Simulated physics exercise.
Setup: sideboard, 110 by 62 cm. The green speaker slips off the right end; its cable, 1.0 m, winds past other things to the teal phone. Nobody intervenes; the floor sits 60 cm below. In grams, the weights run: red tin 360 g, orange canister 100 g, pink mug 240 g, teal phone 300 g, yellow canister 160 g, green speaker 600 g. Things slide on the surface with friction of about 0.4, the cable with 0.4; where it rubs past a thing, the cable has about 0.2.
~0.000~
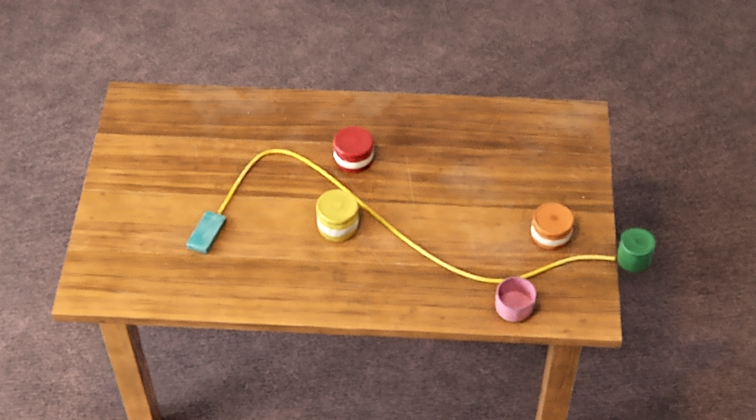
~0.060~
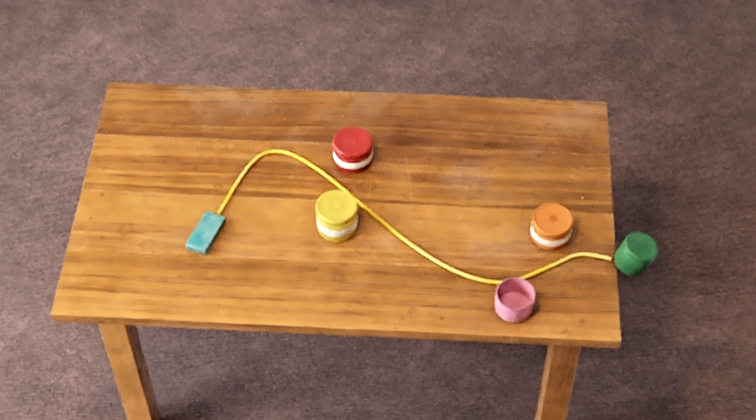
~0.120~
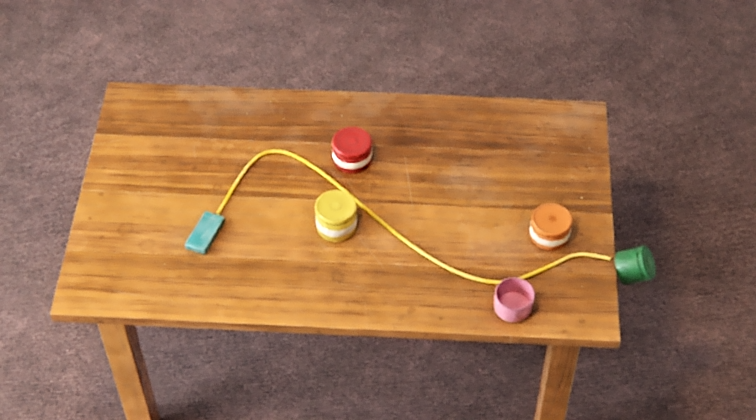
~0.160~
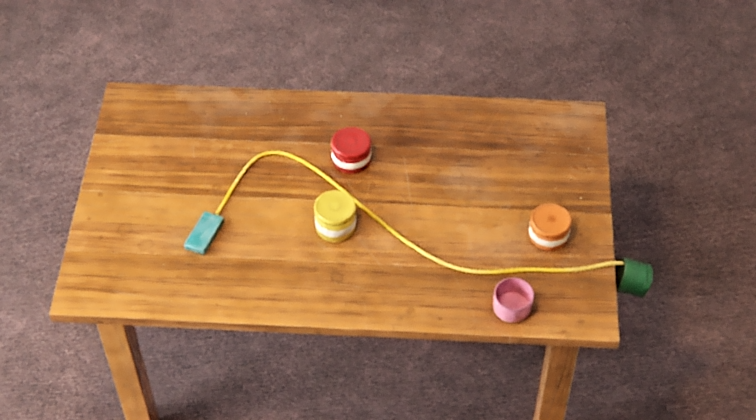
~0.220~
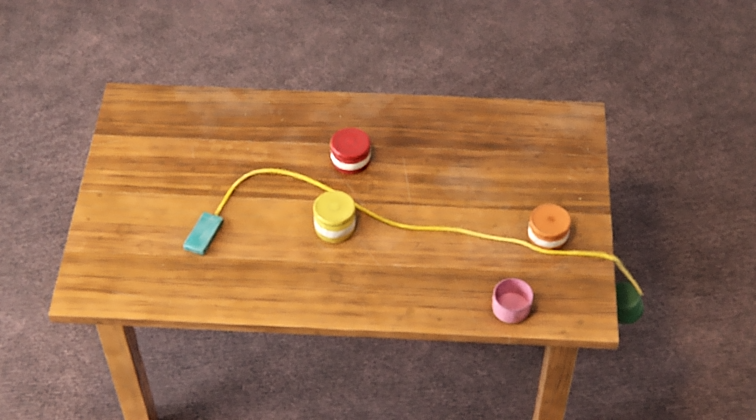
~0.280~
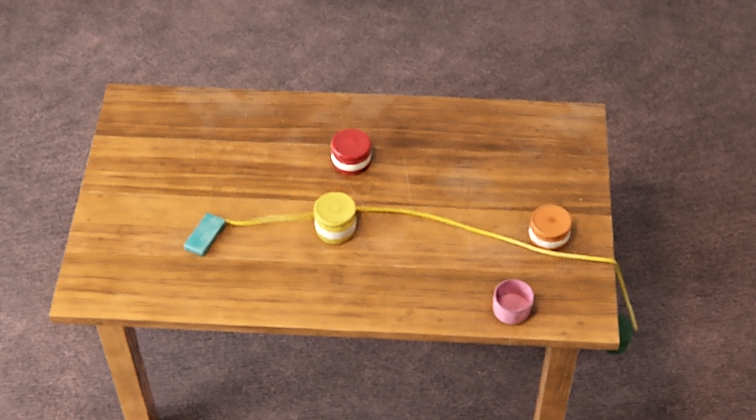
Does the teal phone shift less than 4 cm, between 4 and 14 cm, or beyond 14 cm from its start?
It shifts beyond 14 cm.
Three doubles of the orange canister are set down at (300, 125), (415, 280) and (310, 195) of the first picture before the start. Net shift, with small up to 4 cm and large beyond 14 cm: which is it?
In turn, the three show only a little movement, only a little movement and a lot of movement.
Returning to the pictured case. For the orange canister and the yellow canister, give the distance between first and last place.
Final places, approx.: Orange canister 2 cm off, yellow canister 15 cm off.
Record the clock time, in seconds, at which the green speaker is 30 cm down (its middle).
Close to 0.32 s.
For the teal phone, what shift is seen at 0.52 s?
Shift of the teal phone - 25 cm.
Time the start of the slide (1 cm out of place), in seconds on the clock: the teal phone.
For the teal phone, around 0.32 seconds.
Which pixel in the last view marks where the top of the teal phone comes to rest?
It comes to rest close to (386, 219).
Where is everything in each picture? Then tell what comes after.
In the first picture, teal phone (206, 230); cable runs through (567, 260) (469, 276) (387, 224) (318, 168) (242, 177).
In the second picture, green speaker (638, 245); cable runs through (565, 260) (386, 225) (241, 177).
In the third picture, green speaker (635, 265); cable runs through (564, 259) (385, 225) (240, 177).
In the fourth picture, green speaker (633, 278); cable runs through (577, 269) (386, 226) (239, 177).
In the fifth picture, green speaker (625, 303); cable runs through (619, 264) (419, 228) (242, 179).
In the sixth picture, teal phone (205, 232); cable runs through (571, 256) (470, 229) (371, 209) (271, 219).
By 0.5 s, the cable's tail end at (346, 235); teal phone 24 cm off its start, yellow canister 14 cm off its start, green speaker over the edge.
By 0.7 s, the cable's tail end at (407, 230); teal phone 37 cm off its start, yellow canister 16 cm off its start, green speaker over the edge.
By 1.0 s, the cable's tail end at (409, 230); teal phone 37 cm off its start at (386, 219), yellow canister 16 cm off its start at (346, 273), green speaker over the edge.
By 1.2 s, the cable's tail end at (409, 230); teal phone 37 cm off its start, yellow canister 16 cm off its start, green speaker over the edge.
By 2.4 s, the cable's tail end at (409, 230); teal phone 37 cm off its start at (386, 219), yellow canister 16 cm off its start at (346, 273), green speaker over the edge, orange canister 1 cm off its start at (553, 216).
